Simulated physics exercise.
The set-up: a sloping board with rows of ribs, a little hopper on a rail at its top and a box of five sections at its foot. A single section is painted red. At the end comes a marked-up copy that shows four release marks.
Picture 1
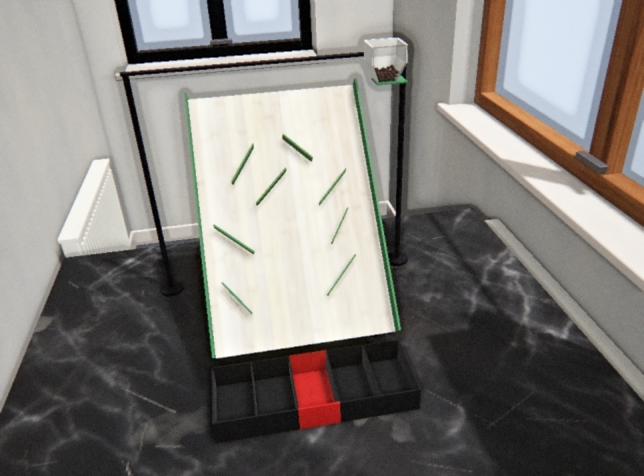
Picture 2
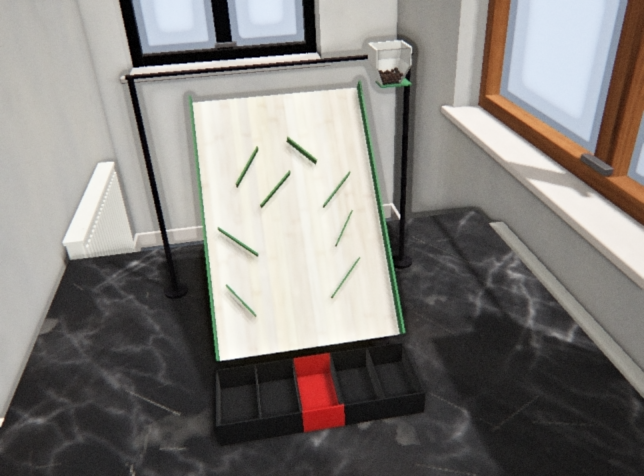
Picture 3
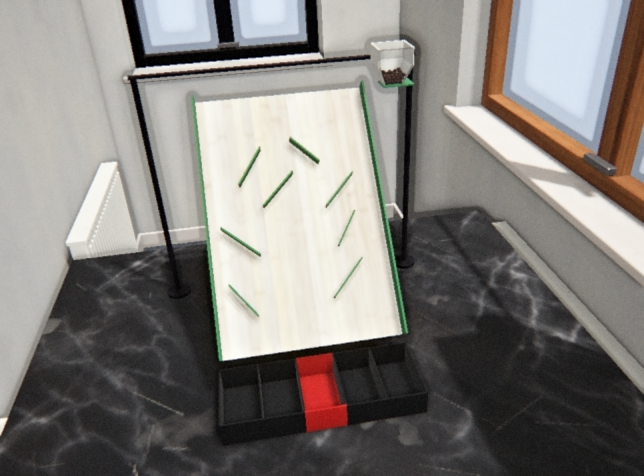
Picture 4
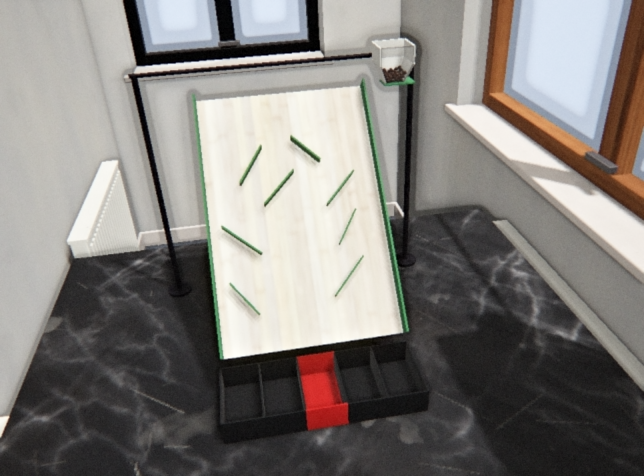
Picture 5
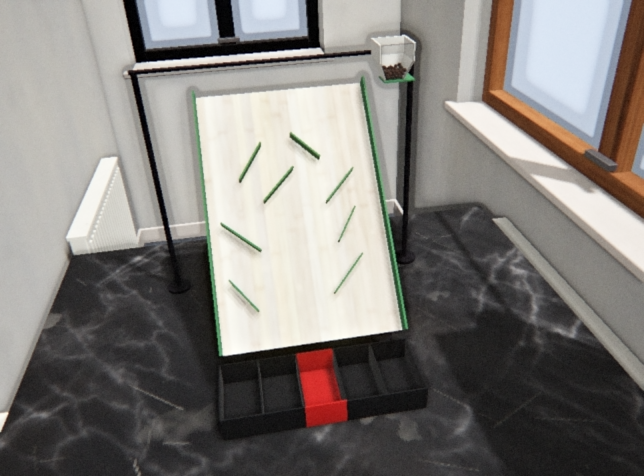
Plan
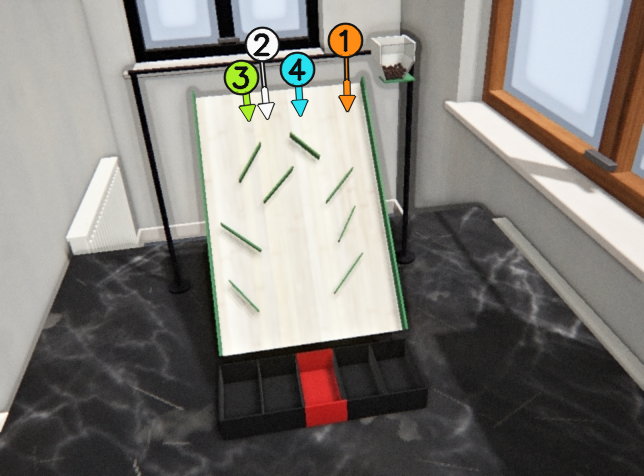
Only the camera moves, drifting very slightly at the start so that the scene shifts a little to the right, then staying almost still, while the board and hopper show no motion of their own. The view looks down into a grey-walled room with a dark marbled floor and windows behind and at right. A pale, green-edged sloping board carries green ribs, with a small clear hopper of brown balls at its upper right and a black five-section box below, its middle section red.
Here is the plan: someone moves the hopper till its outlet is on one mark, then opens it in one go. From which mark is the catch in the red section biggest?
Best: 2.
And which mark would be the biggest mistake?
That would be 1.
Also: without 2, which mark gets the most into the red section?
The answer is 3.
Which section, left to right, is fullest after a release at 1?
It is the fifth one.
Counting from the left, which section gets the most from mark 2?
The third from the left.
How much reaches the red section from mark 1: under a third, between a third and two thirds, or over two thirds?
Under a third.
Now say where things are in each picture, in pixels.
Hopper at (385, 73), chocolate balls, door shut, in the first picture.
Ribs (236, 184) to (257, 146), (287, 137) to (317, 160), (261, 205) to (290, 170), in the second picture.
Ribs (327, 205) to (353, 171), (220, 227) to (261, 254), (339, 244) to (355, 210), in the third picture.
Ribs (230, 283) to (260, 314), (336, 295) to (364, 255), in the fourth picture.
Red section at (326, 412), number 3 of 5 from the left, in the fifth picture.
On the marked copy, mark 1 meets the board at (347, 105); mark 2 meets the board at (266, 113); mark 3 meets the board at (248, 115); mark 4 meets the board at (300, 110).
With 1, a stray few in the red section, most in other sections, a small part outside the box.
With 2, most in the red section, a small part in other sections, a small part outside the box.
With 3, about a third in the red section, about half in other sections, a small part outside the box.
With 4, about a third in the red section, about half in other sections, a small part outside the box.
